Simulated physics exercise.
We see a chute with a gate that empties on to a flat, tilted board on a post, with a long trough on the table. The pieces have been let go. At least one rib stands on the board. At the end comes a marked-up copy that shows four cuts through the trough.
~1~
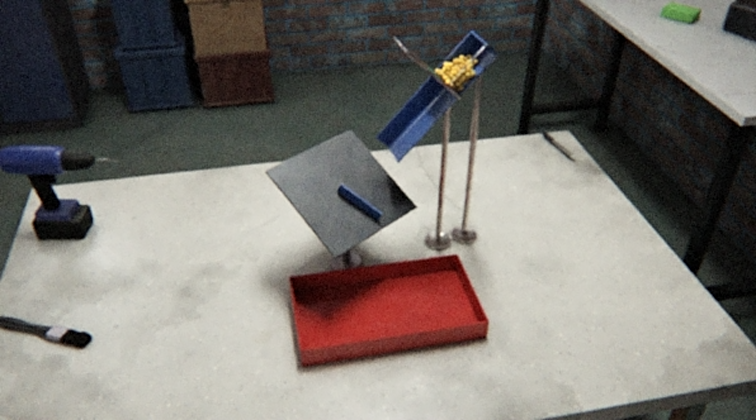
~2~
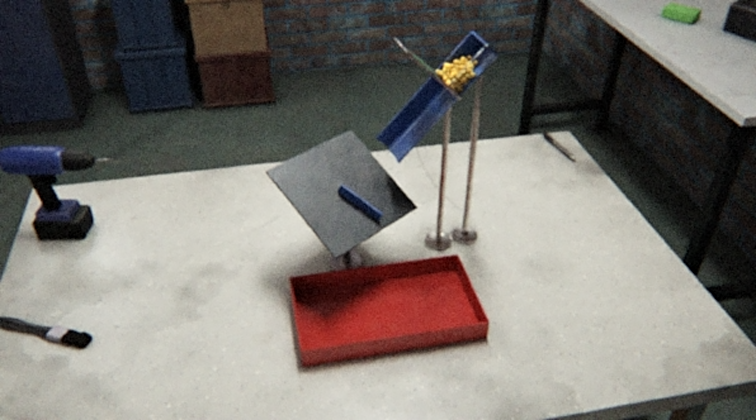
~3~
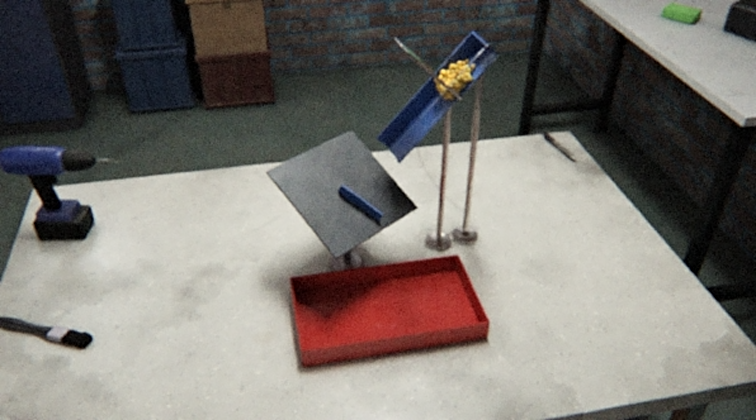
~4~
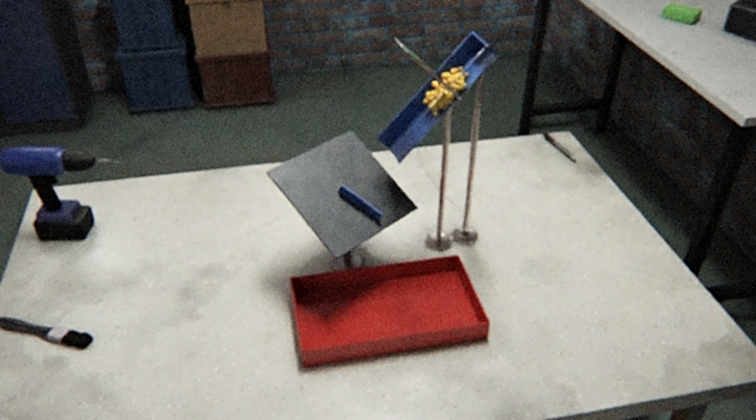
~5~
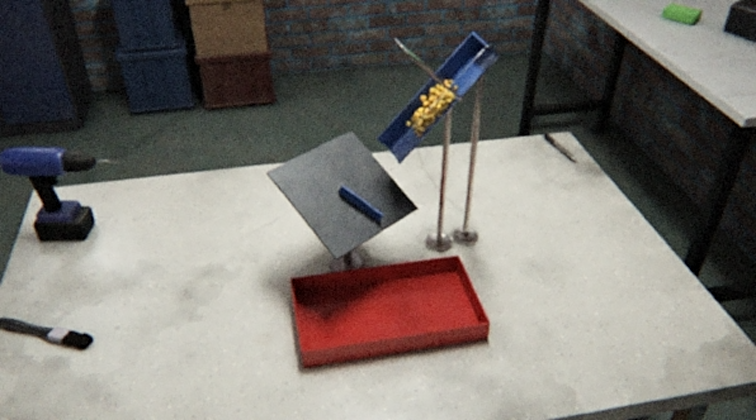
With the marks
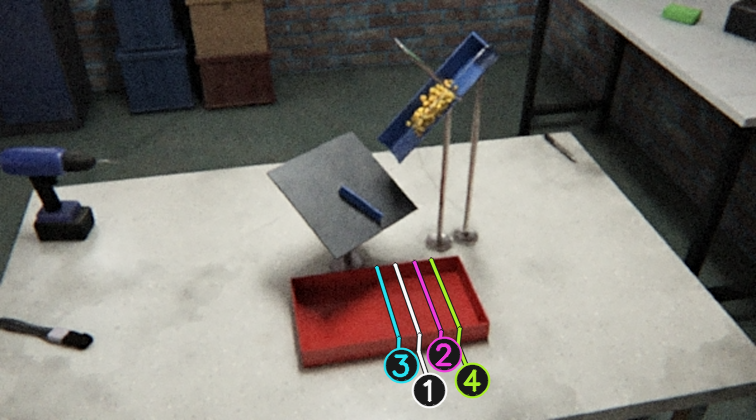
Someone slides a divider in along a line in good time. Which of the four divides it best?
Line 2 does it best.
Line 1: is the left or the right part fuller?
More lands on the right.
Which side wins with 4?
Left.
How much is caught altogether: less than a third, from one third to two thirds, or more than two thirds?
About that: More than two thirds.
On the marked copy, line 1 crosses the front rim at (419, 334); line 2 crosses the front rim at (440, 330); line 3 crosses the front rim at (398, 337); line 4 crosses the front rim at (459, 327).
For line 1, of what is caught, a small part on the left of the divider, most on the right.
For line 2, of what is caught, about two thirds on the left of the divider, about a third on the right.
For line 3, of what is caught, a small part on the left of the divider, nearly all on the right.
For line 4, of what is caught, nearly all on the left of the divider, a stray few on the right.
